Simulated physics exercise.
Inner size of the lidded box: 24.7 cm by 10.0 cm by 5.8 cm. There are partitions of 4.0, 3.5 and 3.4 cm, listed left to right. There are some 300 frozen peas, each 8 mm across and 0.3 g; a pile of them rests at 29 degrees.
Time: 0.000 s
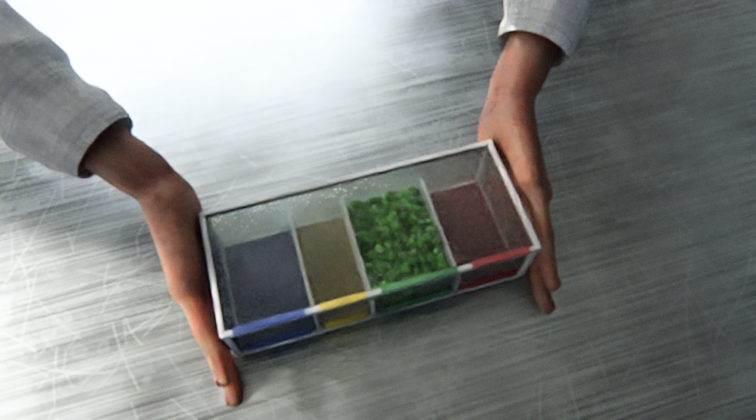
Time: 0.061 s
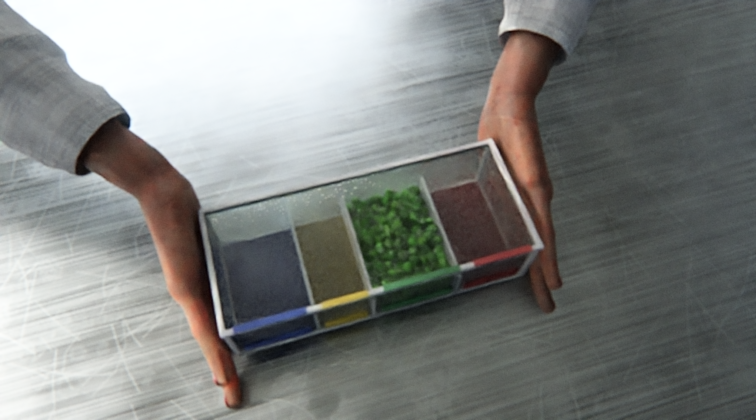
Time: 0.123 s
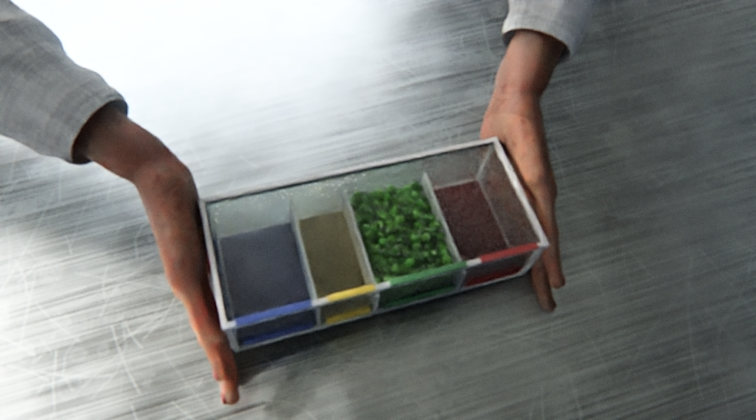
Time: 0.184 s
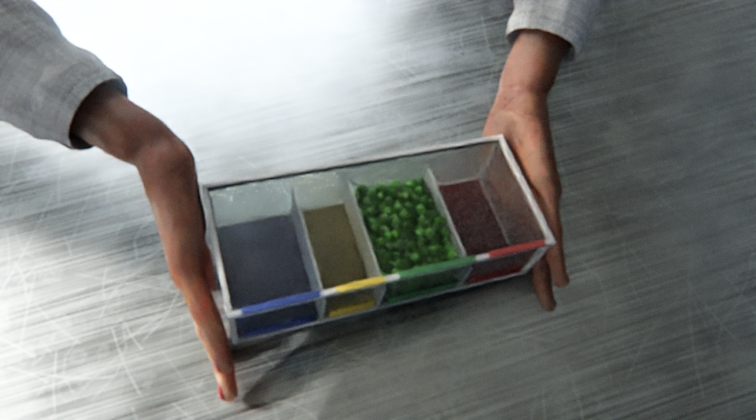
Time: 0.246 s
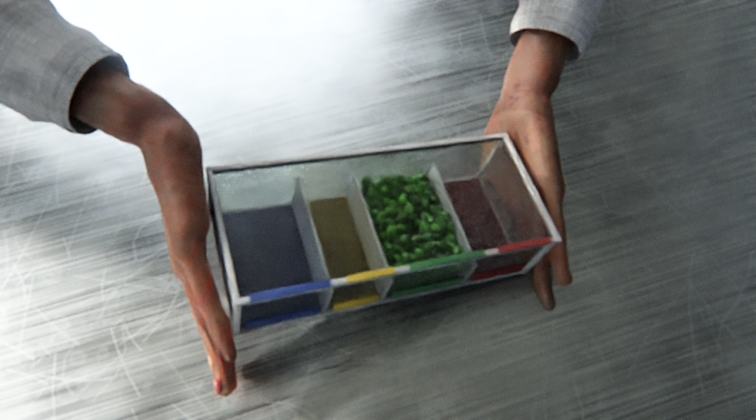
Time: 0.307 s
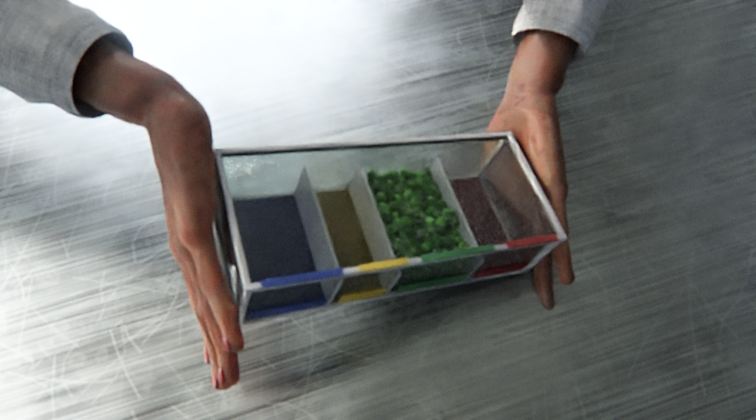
A clear, lidded box with white edges is held between two hands in pale grey sleeves, seen from above over a scratched, brushed-metal surface. Its four compartments hold, from left to right, dark blue, dull yellow, bright green pea-like pieces and dark red, with matching coloured strips along the front edge. The hands tilt the box slightly, raising its left side, while the green pile barely shifts.
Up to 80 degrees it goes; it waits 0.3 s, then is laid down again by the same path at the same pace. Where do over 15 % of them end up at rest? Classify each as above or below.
Classification: Red above, blue below, green above, yellow below.
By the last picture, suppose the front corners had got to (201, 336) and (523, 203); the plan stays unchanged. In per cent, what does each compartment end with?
The compartments end with red 0 per cent, blue 45 per cent, green 45 per cent and yellow 15 per cent.
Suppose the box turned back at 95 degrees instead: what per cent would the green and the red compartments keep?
Green: 15, red: 85 (per cent).
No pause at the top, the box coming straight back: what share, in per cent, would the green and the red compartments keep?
Final amounts would be green 55% and red 45%.
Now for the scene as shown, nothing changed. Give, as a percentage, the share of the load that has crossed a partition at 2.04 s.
I'd put it at about 45 per cent.
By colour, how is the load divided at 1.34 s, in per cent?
Red 40 %, blue 0 %, green 60 %, yellow 0 %.
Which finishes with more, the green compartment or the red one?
Answer: Green.
After 1.34 s, tilt 80 degrees; red 40 %, green 60 %.
After 2.04 s, tilt 40 degrees; red 45 %, green 55 %.
Then, at 2.76 s, tilt 0 degrees; red 45 %, green 55 %.
In the end, at 3.4 s, red 45 %, blue 0 %, green 55 %, yellow 0 %.
